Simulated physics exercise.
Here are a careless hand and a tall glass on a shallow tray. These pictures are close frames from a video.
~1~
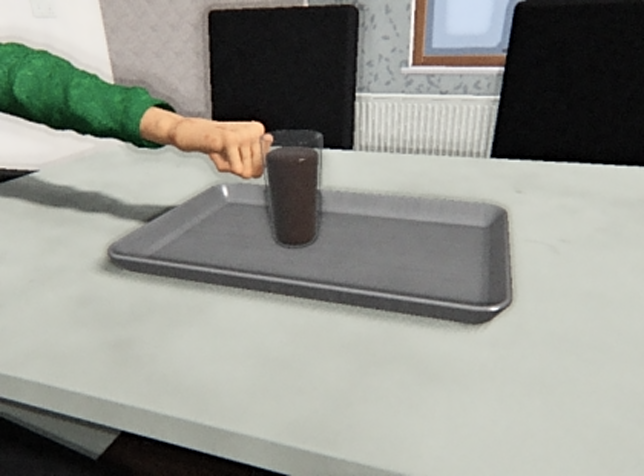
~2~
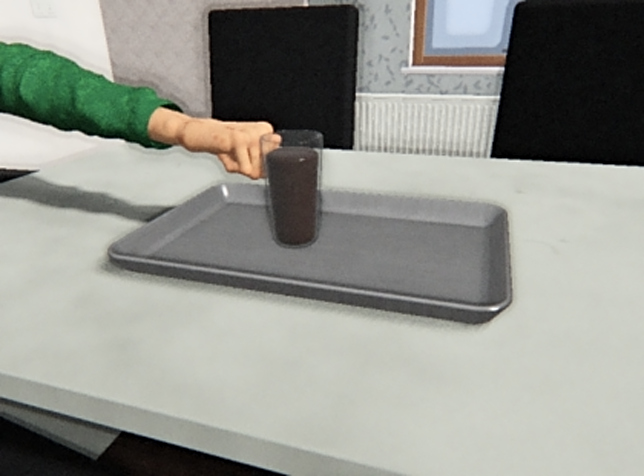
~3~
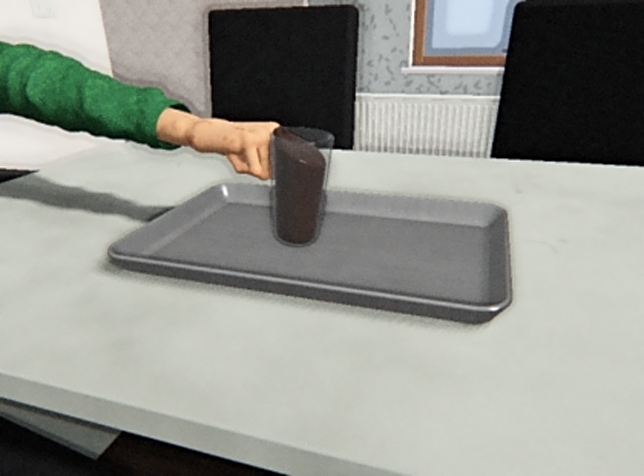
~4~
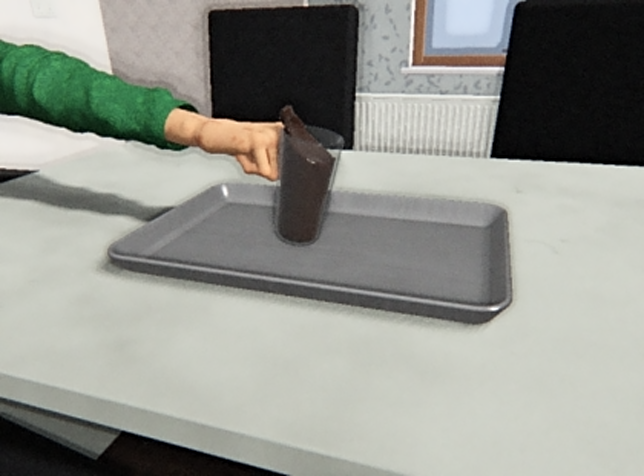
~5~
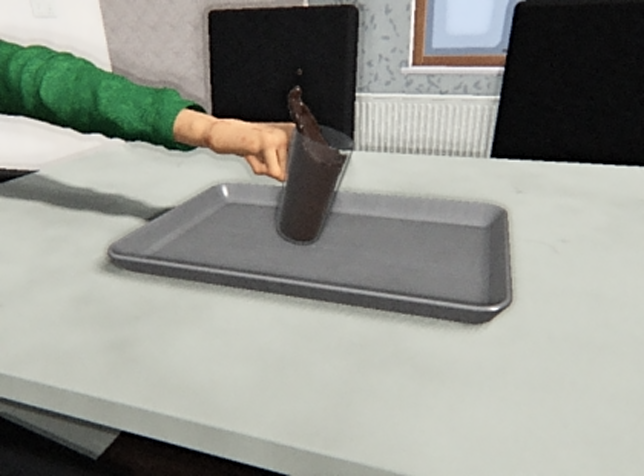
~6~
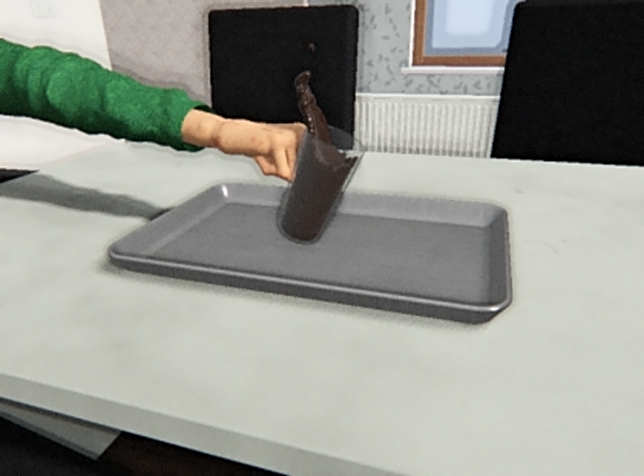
In a room with patterned wallpaper and a white radiator, a still camera looks slightly down on a pale tabletop. A grey shallow tray holds a tall clear glass of dark brown coffee left of its middle, with black chairs behind. A green-sleeved hand reaches from the left and pushes the glass, which tilts steadily rightward while coffee surges up its left side and splashes above the rim.
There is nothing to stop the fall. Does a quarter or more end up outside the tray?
The runoff from the tray comes to more than a quarter of the liquid.
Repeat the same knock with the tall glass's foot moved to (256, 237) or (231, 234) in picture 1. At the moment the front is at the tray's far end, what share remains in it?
It comes to near 55 percent in the first case and near 60 percent in the second.
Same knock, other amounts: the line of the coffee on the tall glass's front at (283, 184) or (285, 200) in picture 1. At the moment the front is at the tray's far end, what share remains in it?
Roughly 75 per cent, then roughly 90 per cent.
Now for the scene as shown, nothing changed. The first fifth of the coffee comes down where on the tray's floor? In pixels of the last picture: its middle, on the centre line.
Roughly at pixel (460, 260) in the last picture.
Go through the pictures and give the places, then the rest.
In the first frame, it leans 0°; its right rim is at (319, 139); the coffee meets the walls at (270, 151) and (318, 154); the tray's far rim is at (507, 248); the tray is clear ahead.
In the second frame, it leans 0°; its right rim is at (319, 139); the coffee meets the walls at (270, 151) and (318, 154).
In the third frame, it leans 6°; its right rim is at (330, 141); the coffee meets the walls at (278, 130) and (323, 156).
In the fourth frame, it leans 11°; its right rim is at (340, 144); the coffee meets the walls at (287, 128) and (336, 158); 2 per cent is over the edge.
In the fifth frame, it leans 17°; its right rim is at (352, 148); the coffee meets the walls at (296, 145) and (348, 156); 4 per cent is over the edge.
In the sixth frame, it leans 23°; its right rim is at (362, 153); the coffee meets the walls at (299, 166) and (359, 157); 5 per cent is over the edge.
A moment on, the tall glass lies on its side and 93 per cent is in the glass, 0 on the tray and 7 above or beyond its rim.
Next, the tall glass lies on its side and 50 per cent is in the glass, 35 on the tray and 16 above or beyond its rim.
Then the tall glass lies on its side and 28 per cent is in the glass, 39 on the tray and 33 above or beyond its rim.
Later the tall glass lies on its side and 16 per cent is in the glass, 49 on the tray and 36 above or beyond its rim.
Finally, 63 per cent is held by tray and glass, 37 is off the tray.
